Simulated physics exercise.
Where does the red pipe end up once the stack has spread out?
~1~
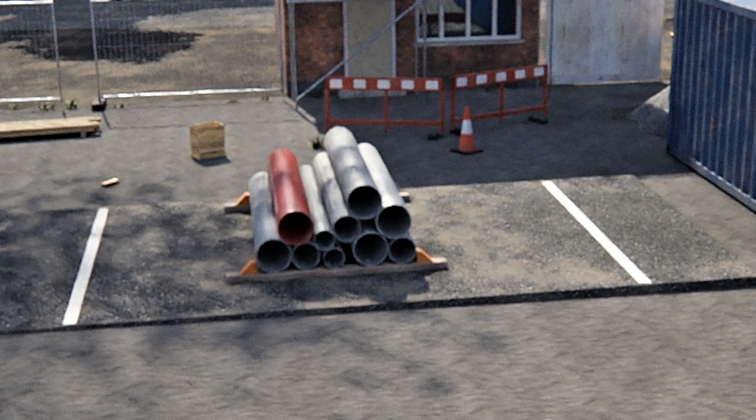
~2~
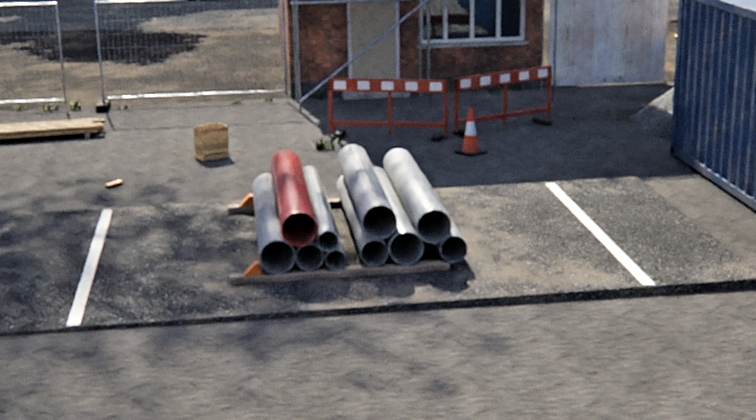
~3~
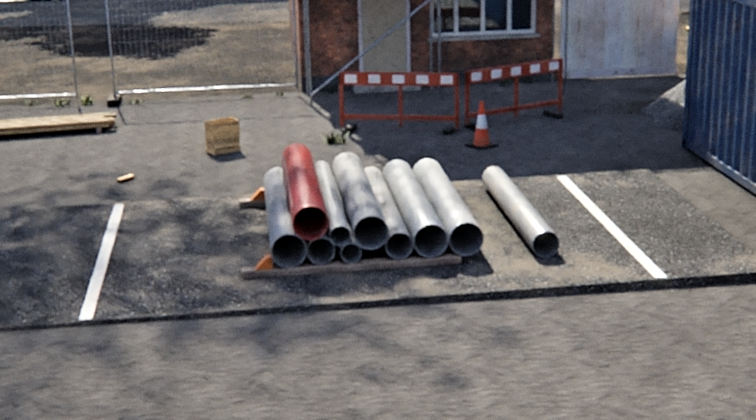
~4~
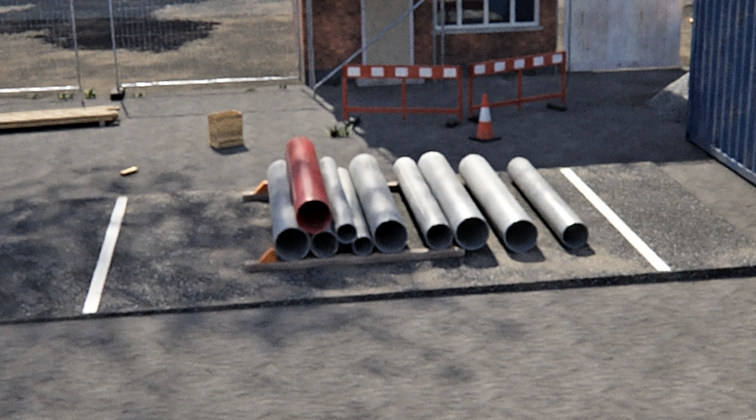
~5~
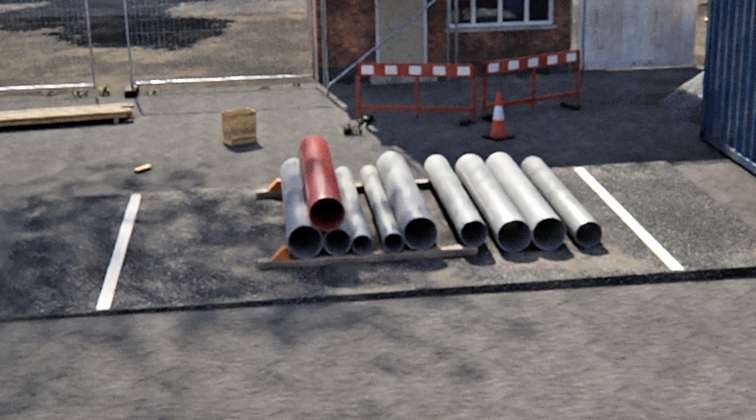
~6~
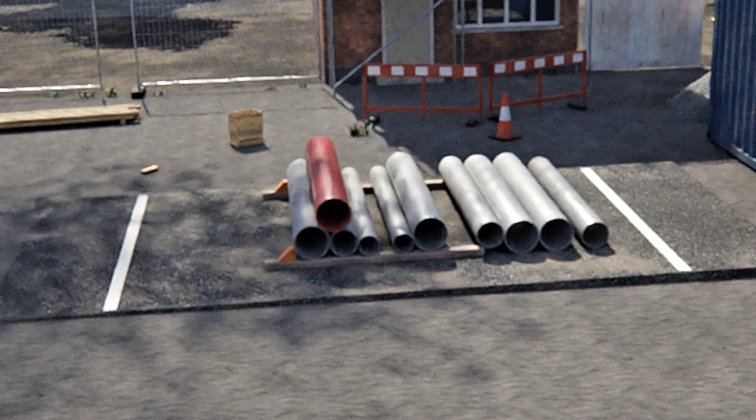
The red pipe is still up on the timbers, resting on top of other pipes near their left end.
